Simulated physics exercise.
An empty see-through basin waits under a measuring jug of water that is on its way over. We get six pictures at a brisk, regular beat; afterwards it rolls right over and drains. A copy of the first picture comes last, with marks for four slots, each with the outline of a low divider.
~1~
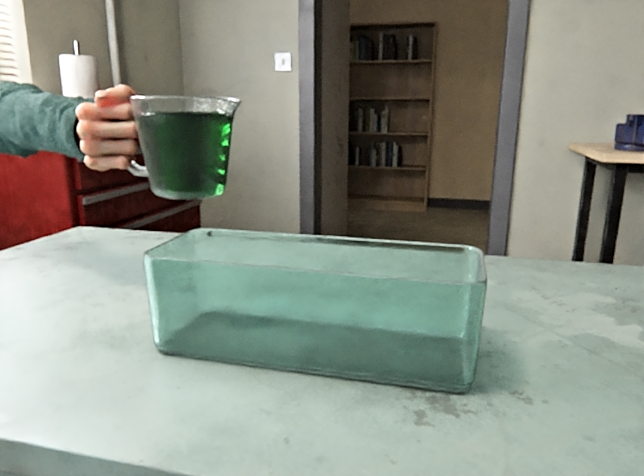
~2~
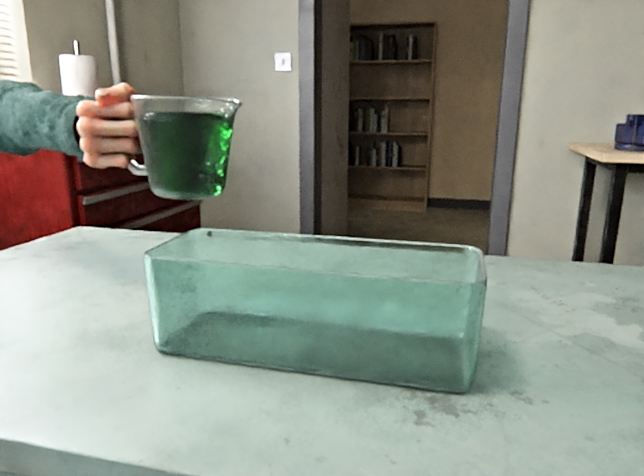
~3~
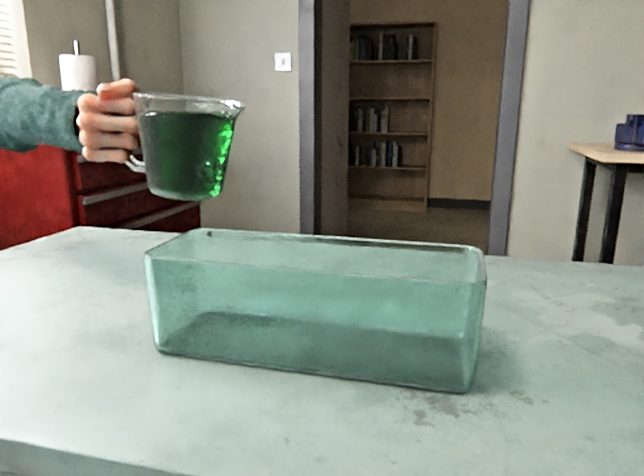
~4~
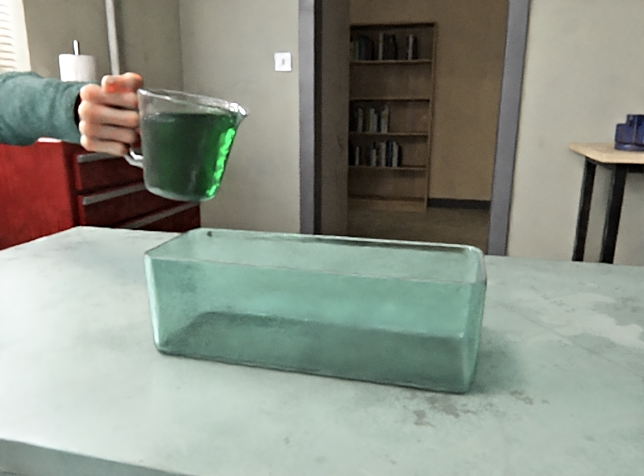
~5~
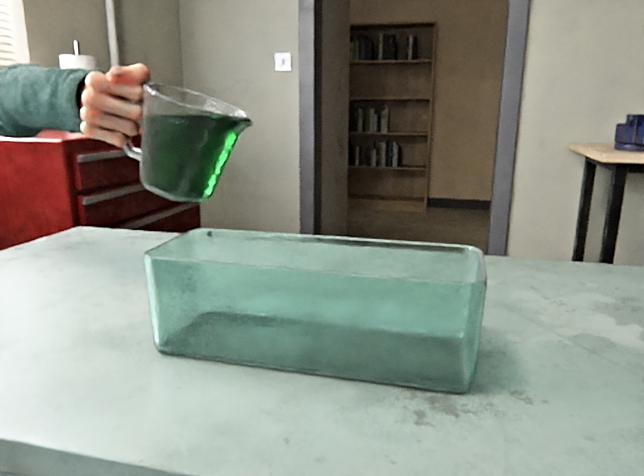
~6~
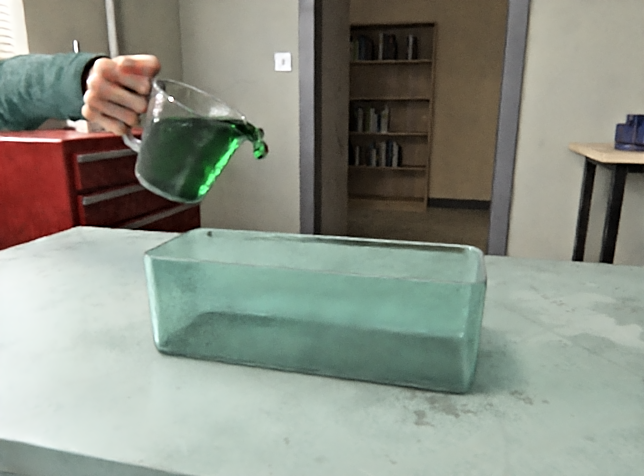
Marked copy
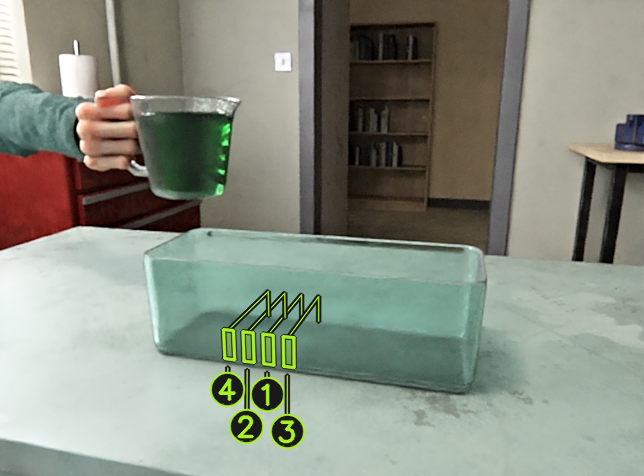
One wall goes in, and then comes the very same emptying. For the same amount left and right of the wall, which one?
I would pick position 3.
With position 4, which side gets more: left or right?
More ends on the right.
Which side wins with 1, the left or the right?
More ends on the right.
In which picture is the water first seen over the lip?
Picture 6.
On the marked copy, 1 at (267, 372); 2 at (247, 370); 3 at (287, 375); 4 at (227, 367).
Choosing 1, about 22 % ends left of the wall and 77 % right of it.
Choosing 2, about 5 % ends left of the wall and 94 % right of it.
Choosing 3, about 50 % ends left of the wall and 49 % right of it.
Choosing 4, about 3 % ends left of the wall and 96 % right of it.
